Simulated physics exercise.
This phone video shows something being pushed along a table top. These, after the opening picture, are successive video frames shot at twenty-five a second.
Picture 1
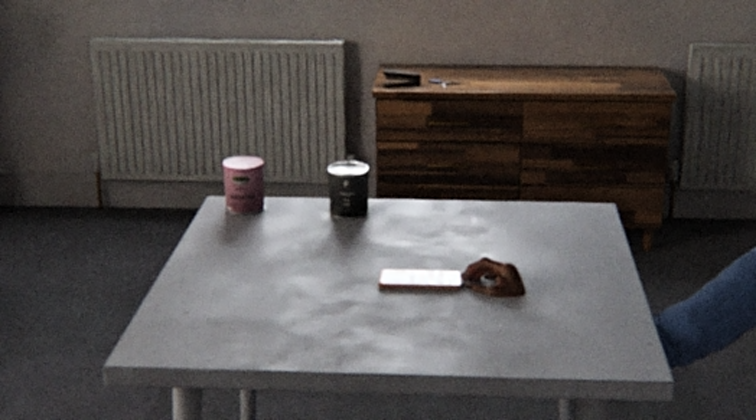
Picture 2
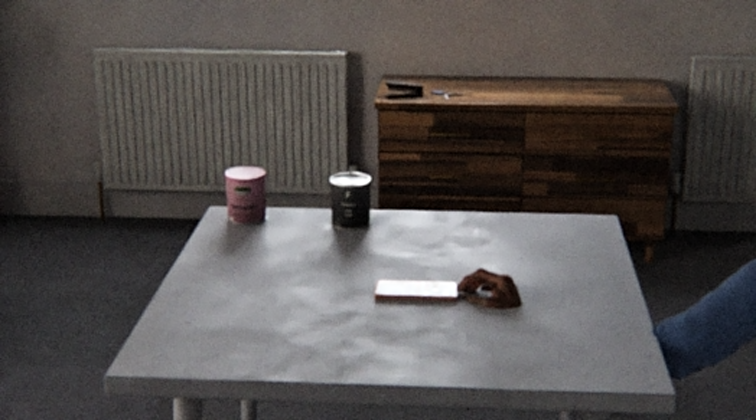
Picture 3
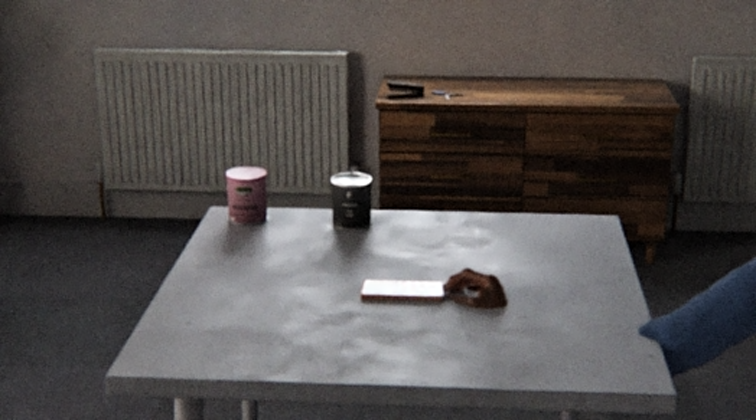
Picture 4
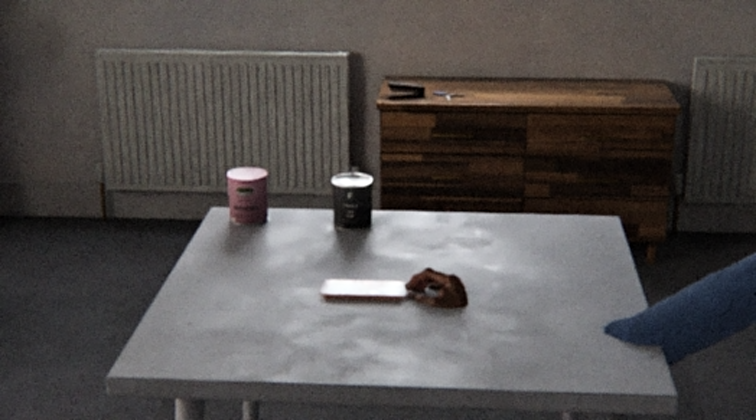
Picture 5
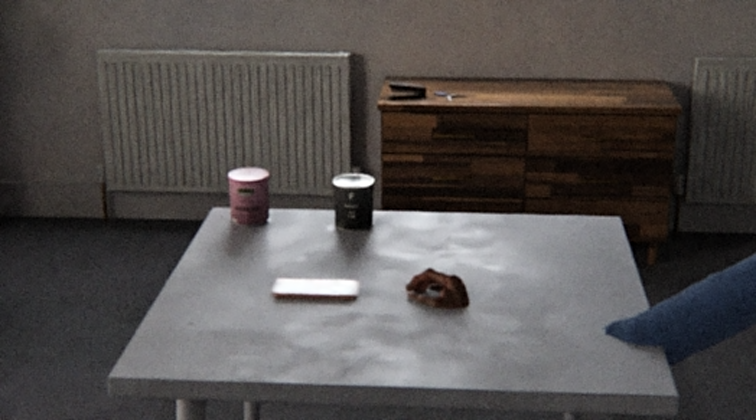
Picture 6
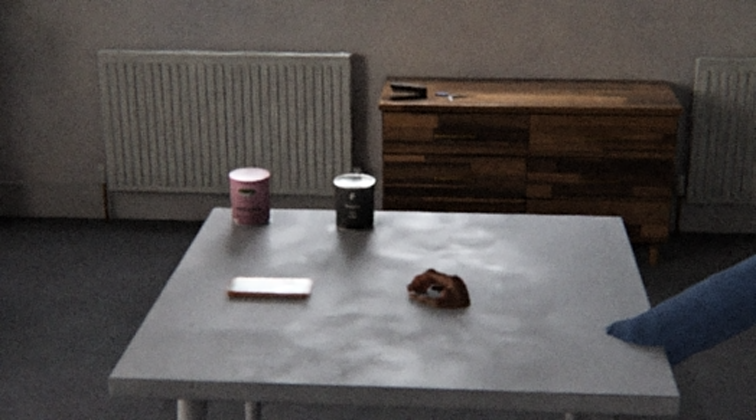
A hand pushed an orange phone to the left along a grey table, with a pink tin and a dark one standing behind, then stayed back while the phone slid further left without it.
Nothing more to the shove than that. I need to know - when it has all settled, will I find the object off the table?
Yes: Oh, it parts company with the table this time.
Then, 0.10 s on from there, orange phone now off the table.
Then, 0.30 s on from there, things are still on the move.
Then, 0.50 s on from there, as before.
In the end, off the table, orange phone.
